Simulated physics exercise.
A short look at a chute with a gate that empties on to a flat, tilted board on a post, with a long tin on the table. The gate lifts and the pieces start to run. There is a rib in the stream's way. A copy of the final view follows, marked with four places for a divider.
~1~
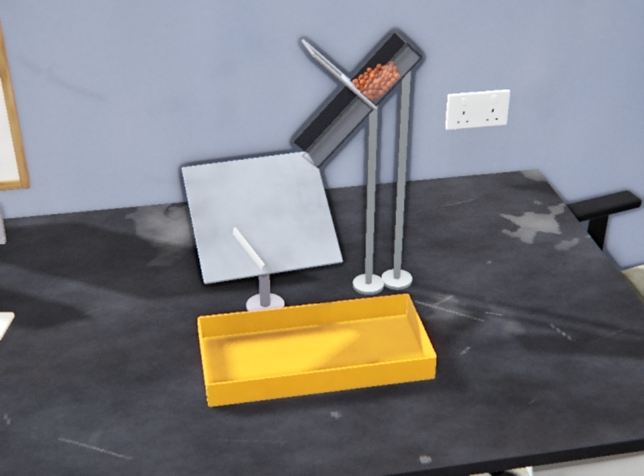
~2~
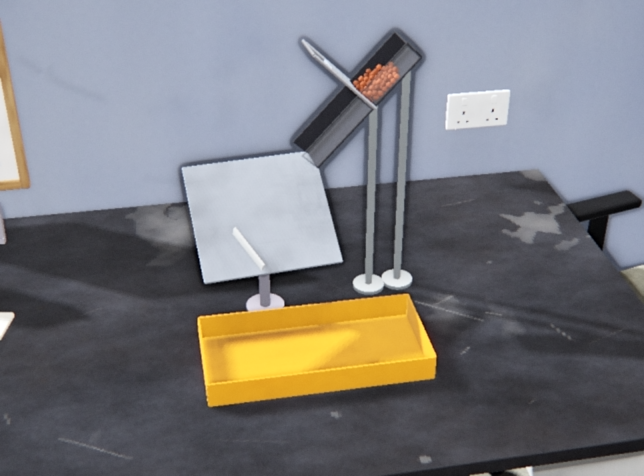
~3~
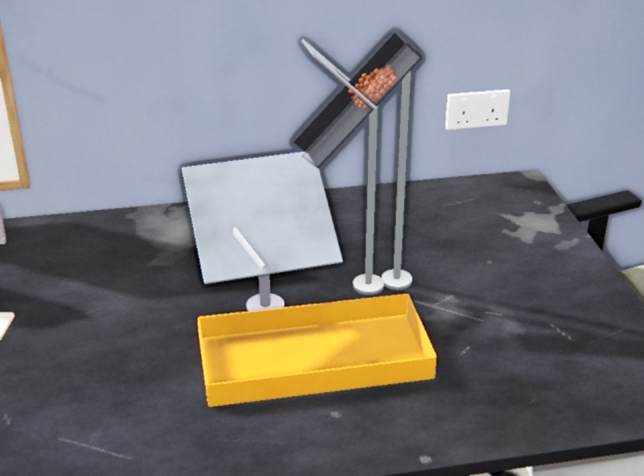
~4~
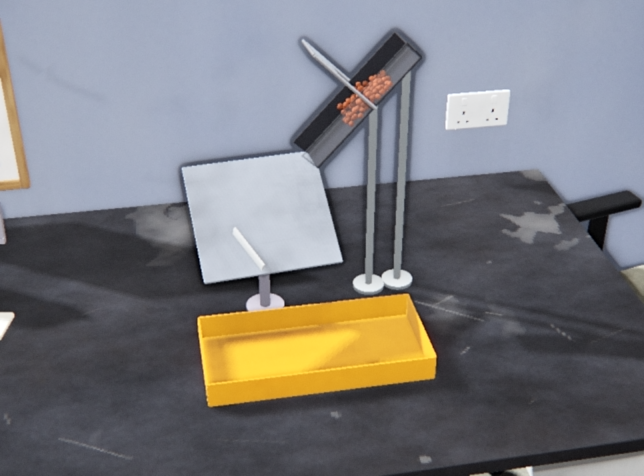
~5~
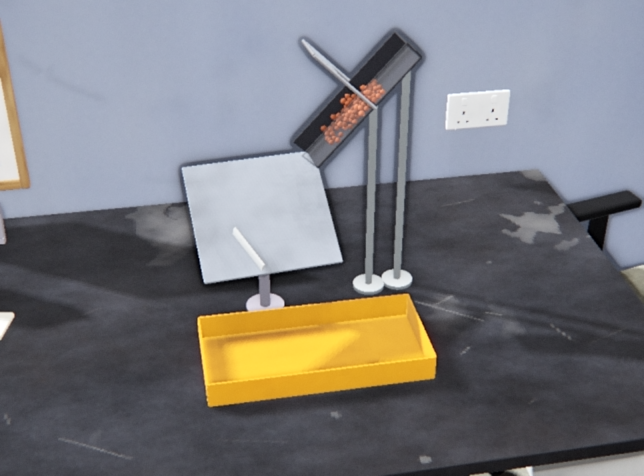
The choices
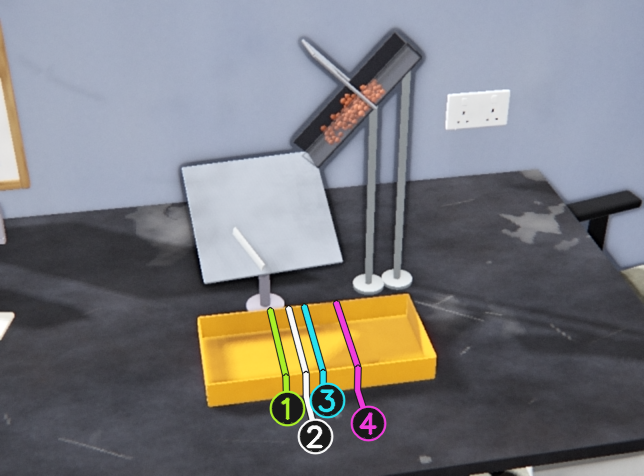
Dark chute above a tilted grey board and a yellow tin, with reddish clay pellets sliding down it to the left.
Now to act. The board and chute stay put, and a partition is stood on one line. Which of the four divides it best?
I would pick line 2.
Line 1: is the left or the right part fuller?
More lands on the right.
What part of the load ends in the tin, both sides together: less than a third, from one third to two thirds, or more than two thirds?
More than two thirds.
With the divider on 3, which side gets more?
Left.
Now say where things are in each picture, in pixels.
The first picture shows load behind the gate at (376, 82), clay pellets; lip of the chute at (313, 161), sloping fairly steeply.
The second picture shows middle of the board at (262, 214), tilted fairly steeply; middle of its low edge at (275, 272); of its high edge at (249, 159).
The third picture shows front corners of the tin at (207, 385) and (436, 357), empty; front of the load at (358, 103).
The fourth picture shows middle of the load at (365, 96); its front at (346, 120), about a third of the way to the lip; rib from (235, 228) to (264, 265).
The fifth picture shows middle of the load at (356, 106); its front at (328, 139), about two thirds of the way to the lip.
On the marked copy, line 1 crosses the front rim at (285, 375); line 2 crosses the front rim at (305, 373); line 3 crosses the front rim at (322, 371); line 4 crosses the front rim at (357, 366).
Choosing 1, of what is caught, a small part on the left of the divider, nearly all on the right.
Choosing 2, of what is caught, about two thirds on the left of the divider, about a third on the right.
Choosing 3, of what is caught, nearly all on the left of the divider, a small part on the right.
Choosing 4, of what is caught, nearly all on the left of the divider, a stray few on the right.
